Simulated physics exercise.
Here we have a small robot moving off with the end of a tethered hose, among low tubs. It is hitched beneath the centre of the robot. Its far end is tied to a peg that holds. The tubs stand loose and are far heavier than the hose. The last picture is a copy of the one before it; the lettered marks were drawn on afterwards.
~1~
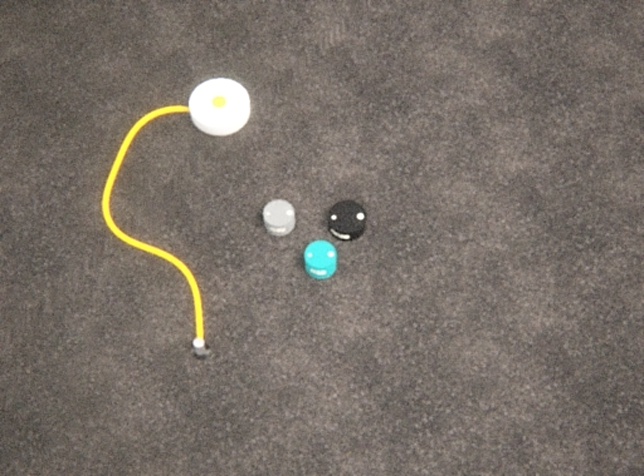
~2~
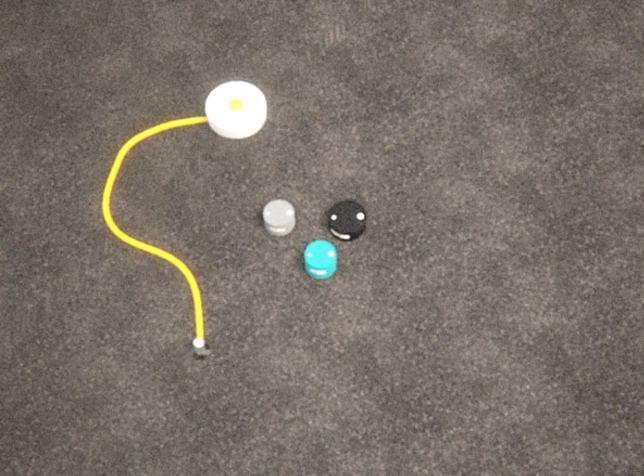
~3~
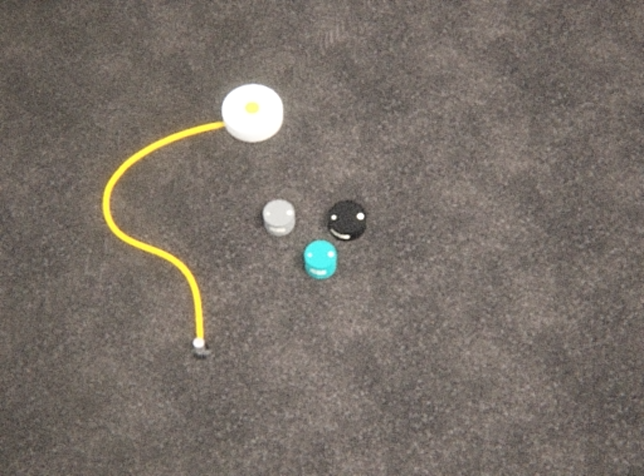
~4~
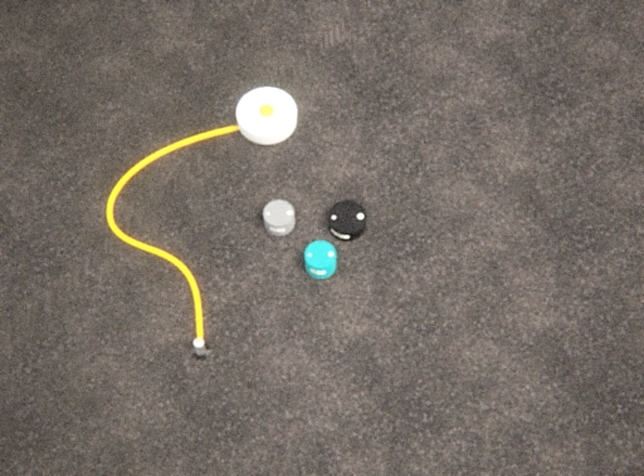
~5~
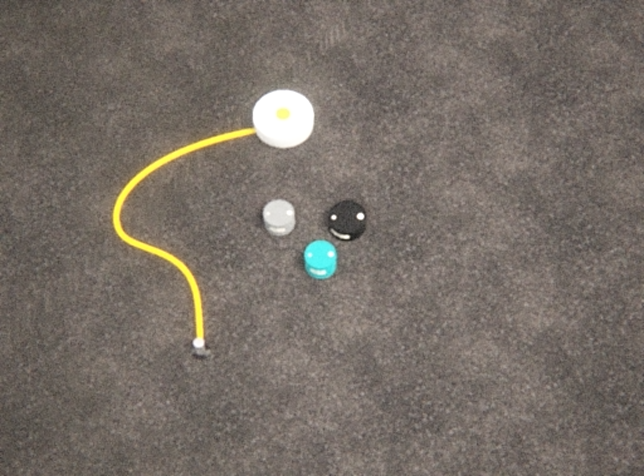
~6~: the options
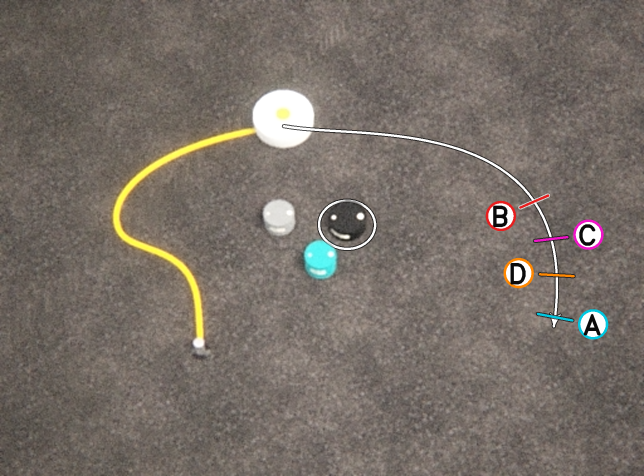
On a dark, carpet-like surface, a round white robot with a yellow centre slides slowly to the right and slightly downward, drawing a curved yellow hose from a small peg, while the grey, black and turquoise tubs stay still.
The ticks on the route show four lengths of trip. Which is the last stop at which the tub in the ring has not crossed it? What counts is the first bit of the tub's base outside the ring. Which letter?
It can go as far as B.
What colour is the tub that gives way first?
Grey.
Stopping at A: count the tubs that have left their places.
Three.
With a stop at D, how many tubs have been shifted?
Three.
On the copy, A at (555, 317); B at (534, 202); C at (551, 239); D at (557, 275); the ring at (347, 225); the route from (284, 126) via (484, 159) to (554, 327).
On B. First, robot (378, 128); black tub (347, 221).
Then, robot (471, 147); black tub (347, 221).
Finally, robot (536, 196); black tub (348, 222); grey tub (306, 240); the black tub is still in its ring.
By contrast, A drags the ringed tub to (357, 255); C drags the ringed tub to (354, 236); D drags the ringed tub to (356, 246).
